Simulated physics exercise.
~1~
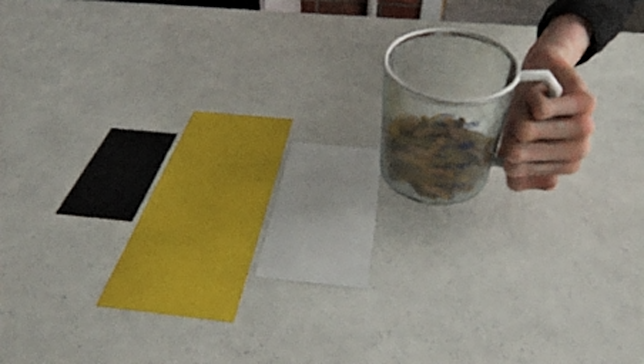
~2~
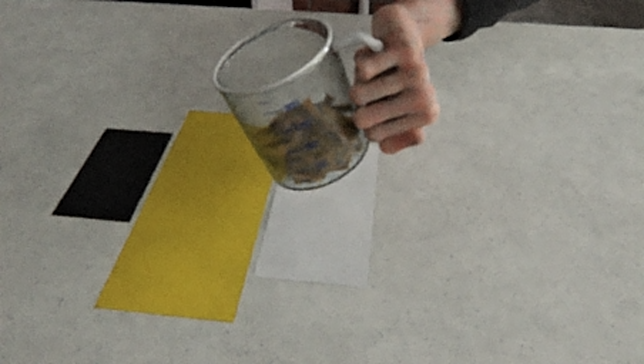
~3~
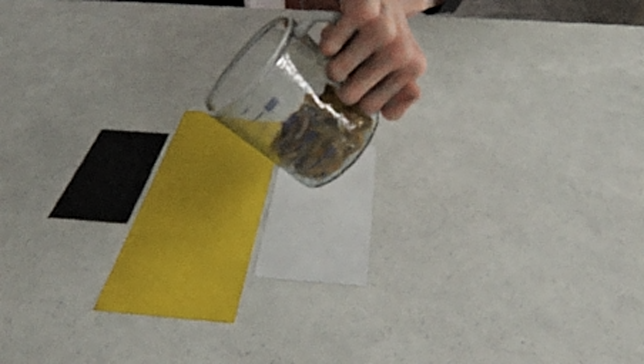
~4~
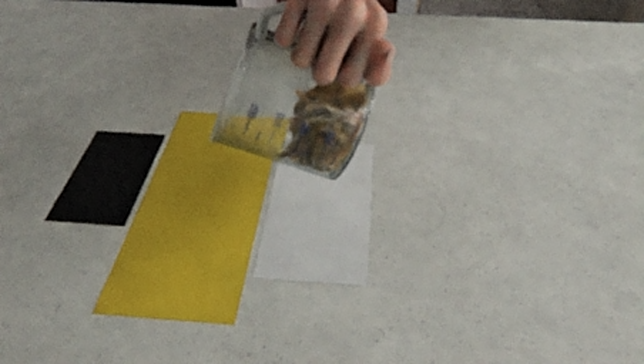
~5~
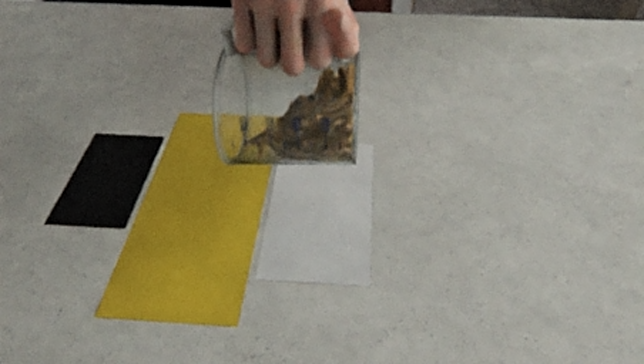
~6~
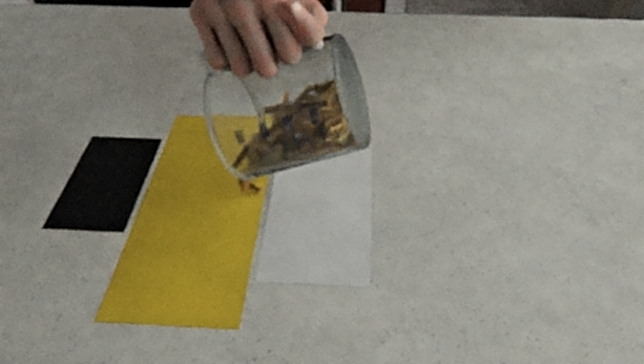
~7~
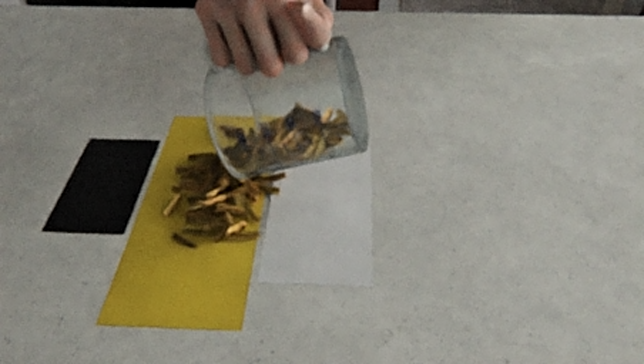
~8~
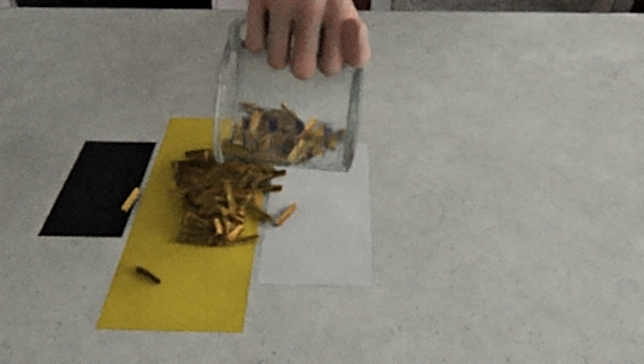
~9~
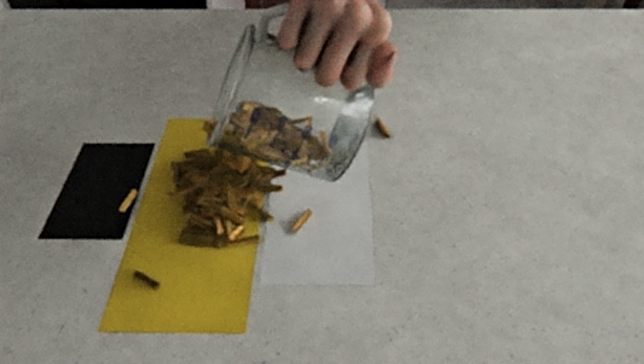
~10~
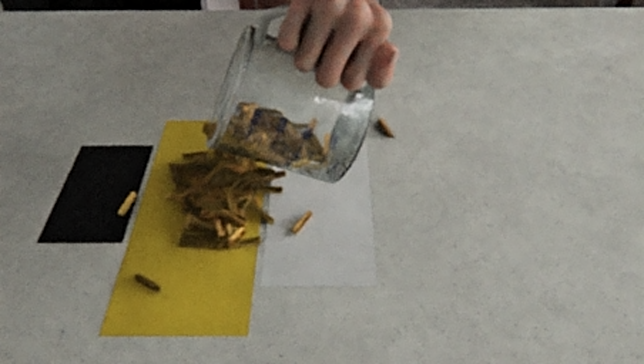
A pale speckled tabletop is seen from above at an angle, the view drifting slightly. Black, yellow and whitish mats lie side by side from left to right, and at the upper right a hand holds a clear jug partly filled with small brownish pasta pieces. The hand carries the jug left and tips it over the mats. Pieces spill from its mouth and heap on the yellow mat, while a few scatter, including one on the black mat. The hand then tilts the jug partly back and holds it there, still leaning, with some pasta left inside.
